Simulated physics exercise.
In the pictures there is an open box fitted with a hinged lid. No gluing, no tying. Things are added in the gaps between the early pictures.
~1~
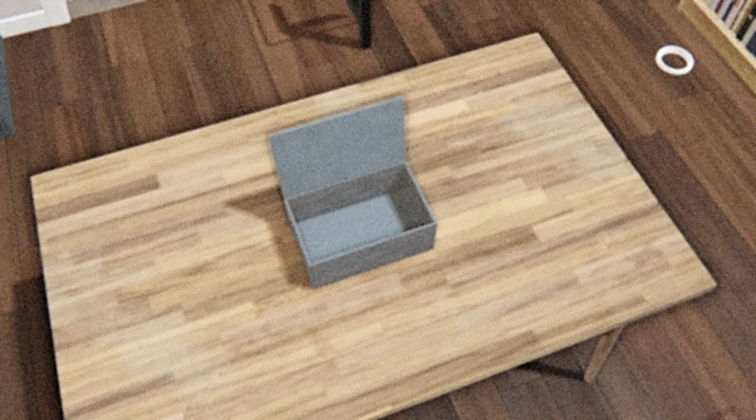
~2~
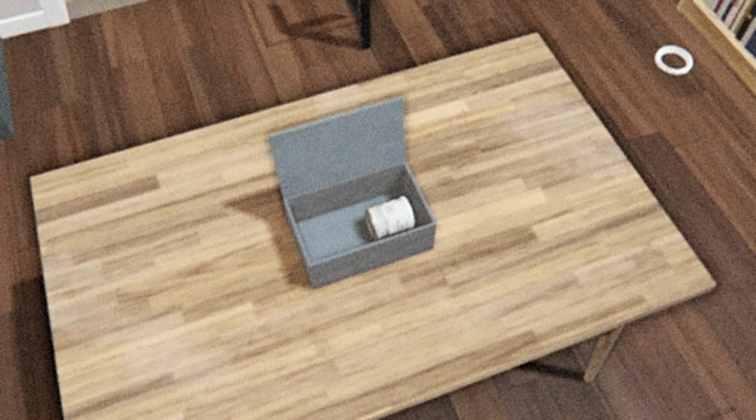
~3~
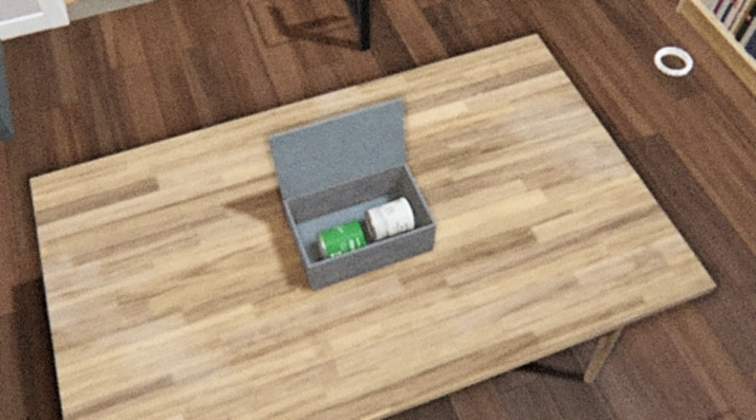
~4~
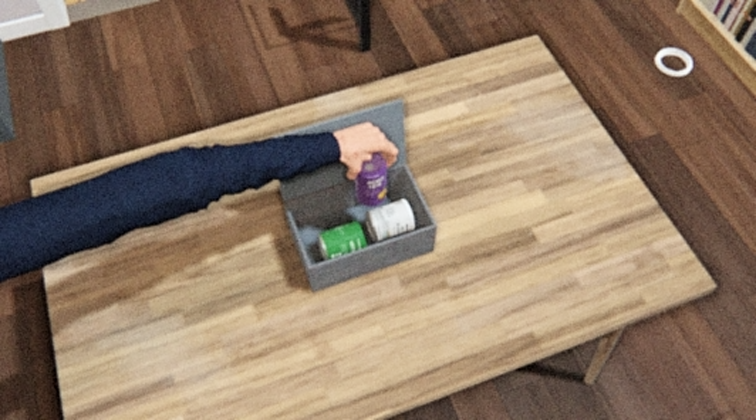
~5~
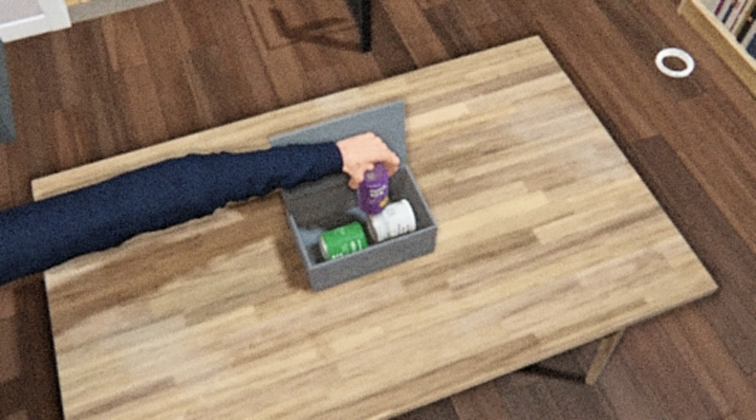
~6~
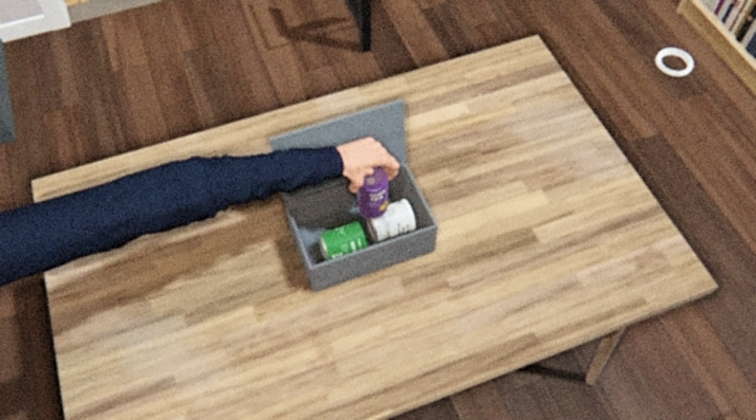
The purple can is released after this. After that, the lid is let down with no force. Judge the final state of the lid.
Most likely the lid will not meet the rim.
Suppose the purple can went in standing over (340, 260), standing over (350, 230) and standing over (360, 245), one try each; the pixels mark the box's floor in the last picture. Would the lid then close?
Try 1: Lid stays raised; try 2: Lid stays raised; try 3: Lid stays raised.
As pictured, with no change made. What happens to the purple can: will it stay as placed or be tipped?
As it turns out, the purple can changes its angle.
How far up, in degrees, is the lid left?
About 75° above the rim.
Then, 0.70 s after the last picture, purple can tipped 38° from how it was near (371, 195); white tin rolled a little.
Then, 1.80 s after the last picture, lid 85° above the rim; purple can tipped 33° from how it was near (373, 199); white tin rolled a little.
Then, 4.00 s after the last picture, lid 77° above the rim; purple can tipped 30° from how it was near (374, 199); white tin rolled a little.
At rest, lid 75° above the rim; moved from the start, white tin; left askew, purple can; green tin in place. Seen from the same camera at the end, purple can near (375, 200).
